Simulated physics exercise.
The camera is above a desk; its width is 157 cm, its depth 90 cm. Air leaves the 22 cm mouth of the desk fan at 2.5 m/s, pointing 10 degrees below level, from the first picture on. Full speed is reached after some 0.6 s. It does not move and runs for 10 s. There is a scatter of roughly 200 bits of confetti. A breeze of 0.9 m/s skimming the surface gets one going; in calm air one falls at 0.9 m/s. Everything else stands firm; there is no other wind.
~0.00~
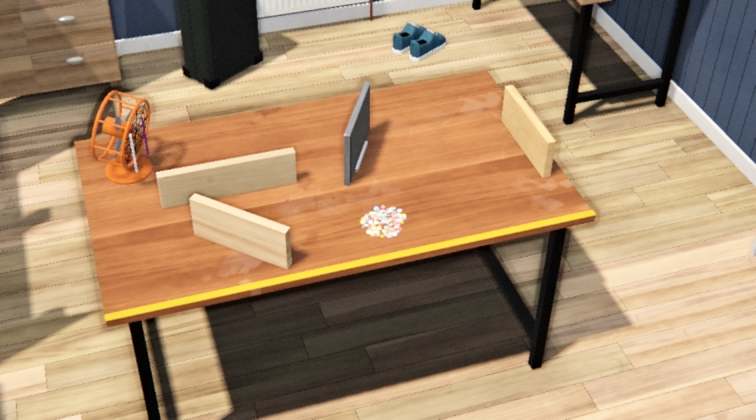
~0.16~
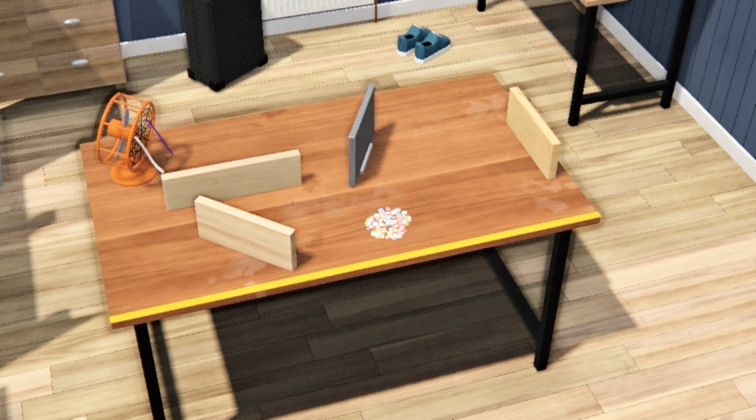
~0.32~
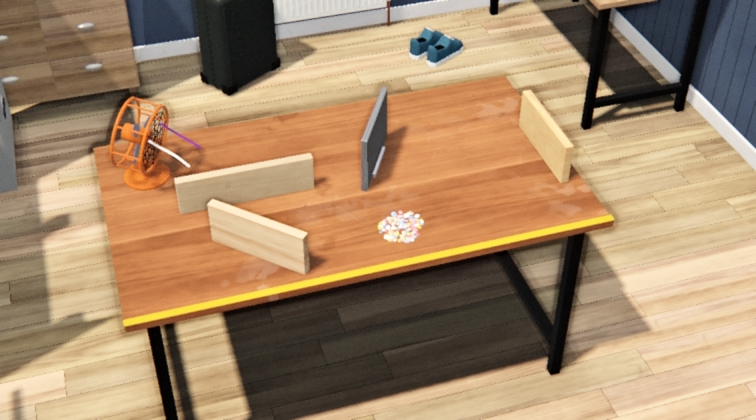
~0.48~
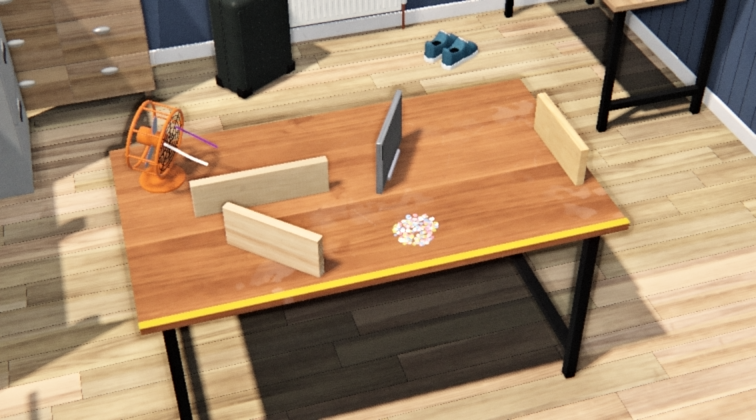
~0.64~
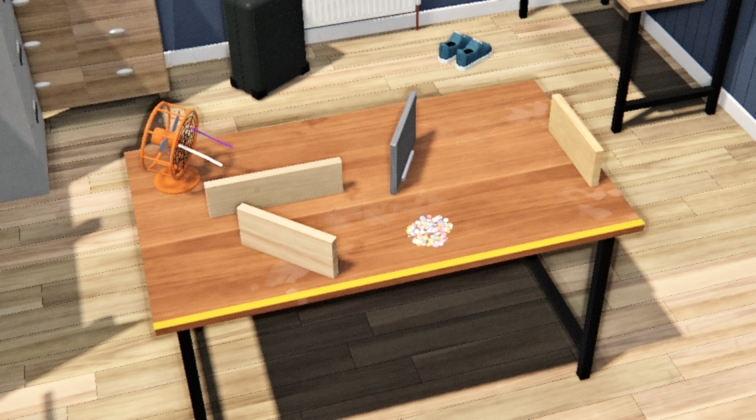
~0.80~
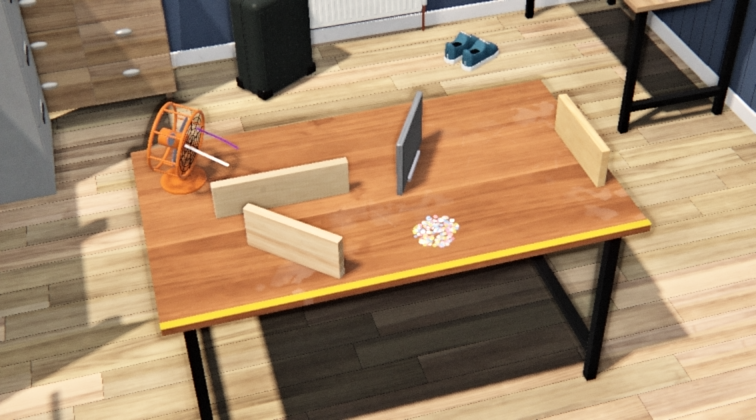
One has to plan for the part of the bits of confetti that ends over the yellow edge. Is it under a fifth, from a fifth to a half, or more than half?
The share over the yellow edge is more than half.
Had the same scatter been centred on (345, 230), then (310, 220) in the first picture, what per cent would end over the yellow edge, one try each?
In turn about 80 %, 5 %.
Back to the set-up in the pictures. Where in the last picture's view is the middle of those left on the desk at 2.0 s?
At about (488, 244).
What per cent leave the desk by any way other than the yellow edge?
Near 4 %.
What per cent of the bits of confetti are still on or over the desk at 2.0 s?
About 60 %.
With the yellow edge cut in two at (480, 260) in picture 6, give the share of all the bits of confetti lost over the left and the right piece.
About 30 % left and 60 % right.
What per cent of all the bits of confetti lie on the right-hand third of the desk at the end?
About 4 %.
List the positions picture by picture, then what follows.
In the first frame, the middle of the bits of confetti is near (383, 221), none has stirred yet and the mouth of the desk fan is at (121, 130).
In the second frame, the middle of the bits of confetti is near (388, 223), none has stirred yet and the yellow edge is centred on (371, 267).
In the third frame, the middle of the bits of confetti is near (401, 226), none has stirred yet, the top of a laptop is at (375, 113) and the top of a board is at (257, 218).
In the fourth frame, the middle of the bits of confetti is near (416, 229) and none has stirred yet.
In the fifth frame, the middle of the bits of confetti is near (430, 230) and none has stirred yet.
In the sixth frame, the middle of the bits of confetti is near (436, 231) and none has stirred yet.
After 2.0 s, 96 % are on the move or not yet settled, 37 % are over the yellow edge; the middle of those still in play is near (484, 245).
After 3.2 s, 14 % are on the move or not yet settled, 88 % are over the yellow edge.
After 5.5 s, 6 % are on the move or not yet settled, 91 % are over the yellow edge.
After 10.0 s, at the end, 92 % are over the yellow edge.
